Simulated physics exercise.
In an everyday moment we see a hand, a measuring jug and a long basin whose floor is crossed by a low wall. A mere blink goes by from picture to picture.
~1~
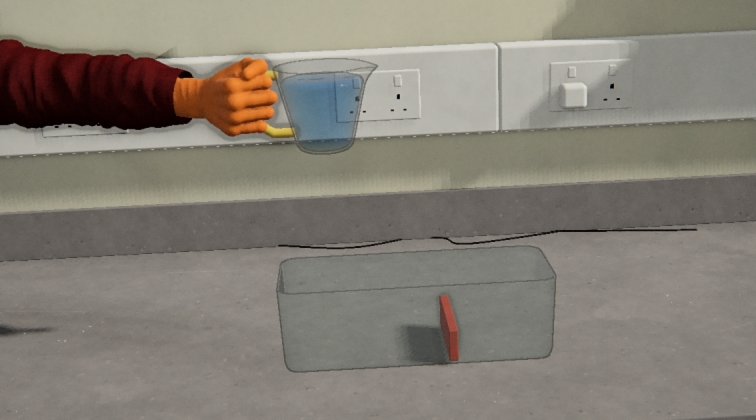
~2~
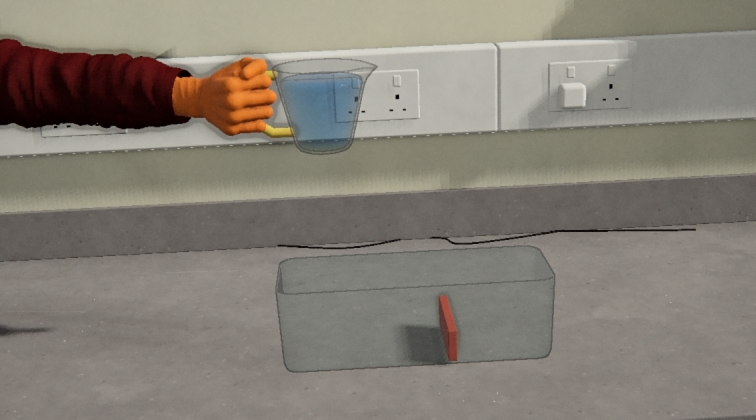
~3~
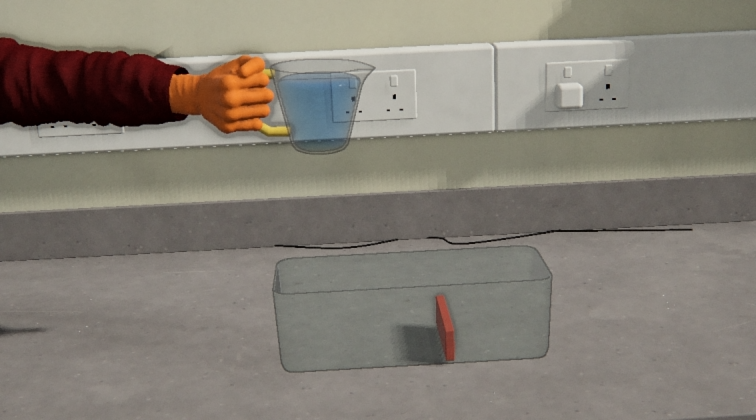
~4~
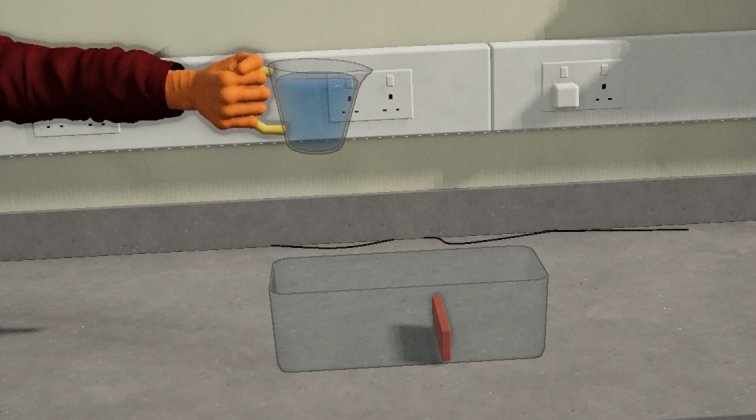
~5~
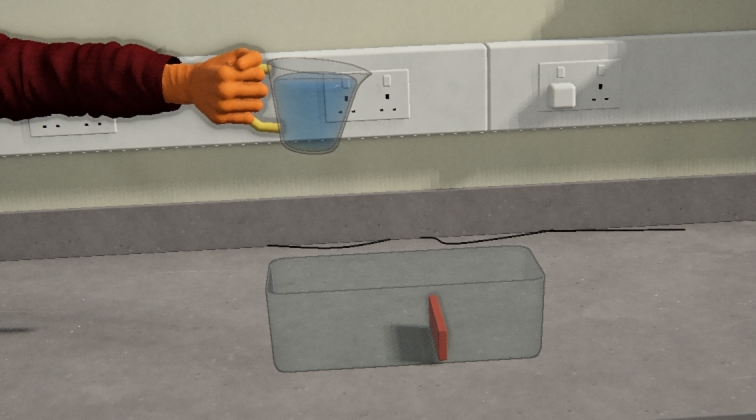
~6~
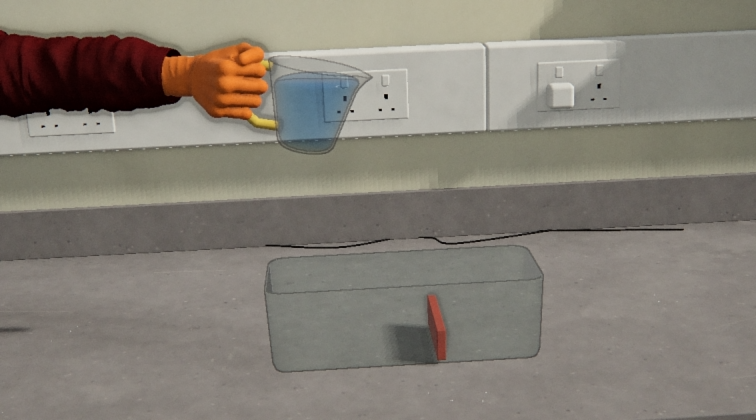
An orange-gloved hand holds a clear measuring jug of blue liquid above and behind a long transparent basin containing a low red wall, keeping it upright at first, then gradually tilting it slightly to the right.
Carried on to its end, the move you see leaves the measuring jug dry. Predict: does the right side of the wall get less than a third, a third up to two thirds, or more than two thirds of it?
I reckon what ends right of the wall lands in the middle band of a third to two thirds.
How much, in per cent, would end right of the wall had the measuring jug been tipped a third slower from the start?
About 65 in a hundred.
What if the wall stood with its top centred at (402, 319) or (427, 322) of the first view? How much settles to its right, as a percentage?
About 90 % and 75 %.
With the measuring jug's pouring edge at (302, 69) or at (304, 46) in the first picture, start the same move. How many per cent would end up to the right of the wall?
Near 10 in a hundred first, near 10 in a hundred second.
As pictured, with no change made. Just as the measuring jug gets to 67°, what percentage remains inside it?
Roughly 65 percent remains at that point.
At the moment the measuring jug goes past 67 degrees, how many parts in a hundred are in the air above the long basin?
30 in a hundred.
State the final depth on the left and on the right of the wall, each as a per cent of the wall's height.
Once it is still, the left part shows 20 per cent and the right part 40.
A moment on, the measuring jug is tipped part way and 66 per cent is still to pour, 1 is left of the wall and 3 right of it.
Next, the measuring jug is tipped on its side and 11 per cent is still to pour, 15 is left of the wall and 47 right of it.
Then the measuring jug is tipped right over and 0 per cent is still to pour, 44 is left of the wall and 53 right of it.
Later the measuring jug is tipped right over and 0 per cent is still to pour, 44 is left of the wall and 54 right of it.
Finally, 44 per cent lies left of the wall, 54 right of it and 2 outside.
